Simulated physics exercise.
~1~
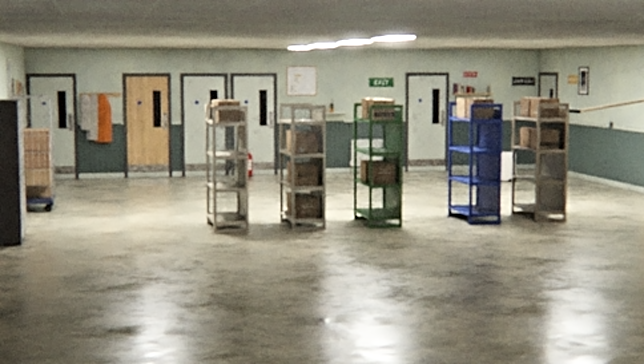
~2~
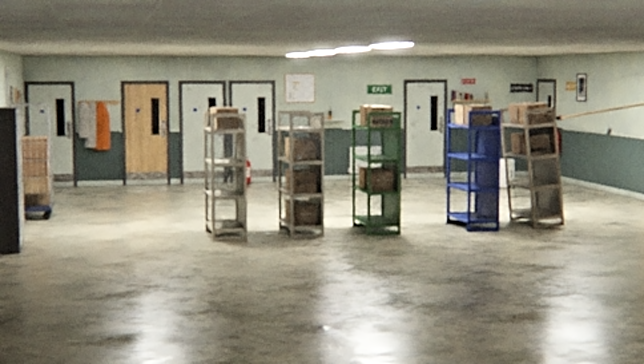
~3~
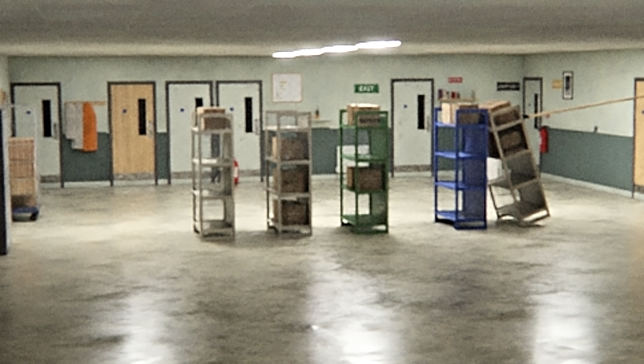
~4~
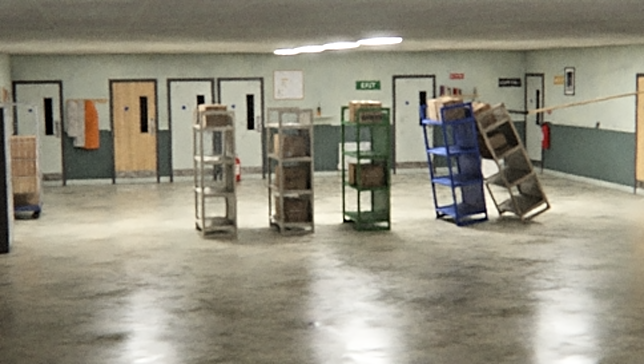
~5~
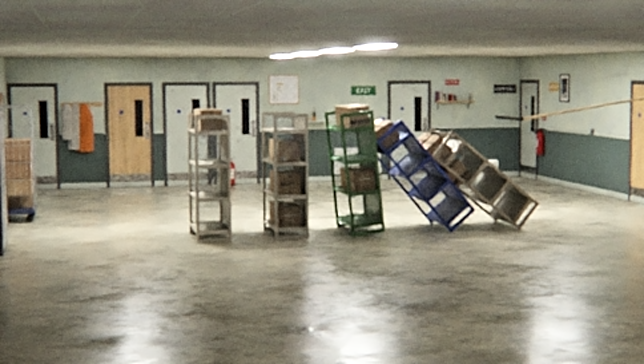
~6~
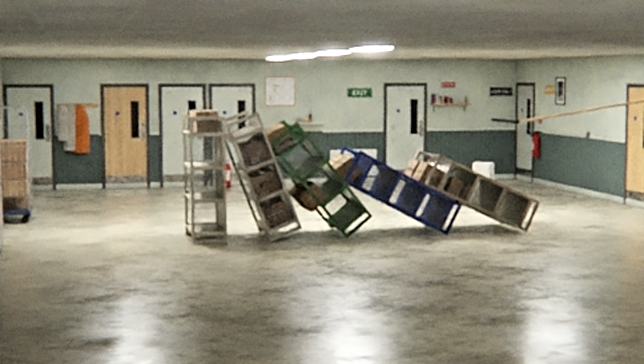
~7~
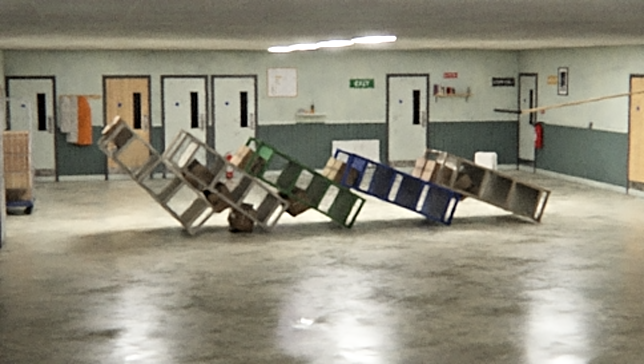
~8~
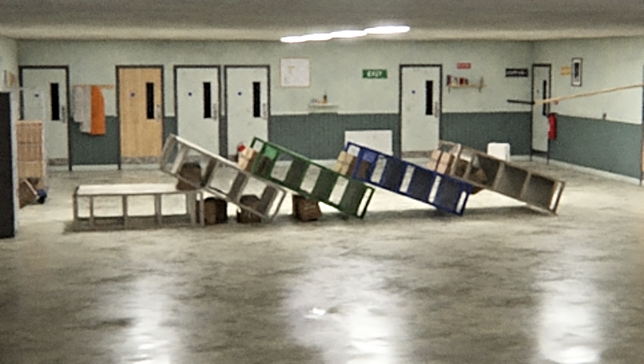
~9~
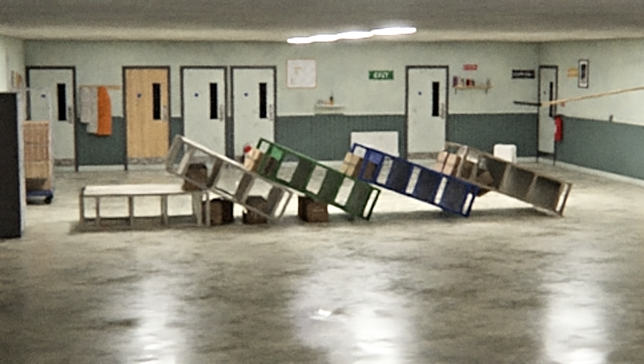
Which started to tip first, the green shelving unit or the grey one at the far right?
The grey unit at the far right started to tip first. The green one stayed upright until the blue unit had leaned over toward it.
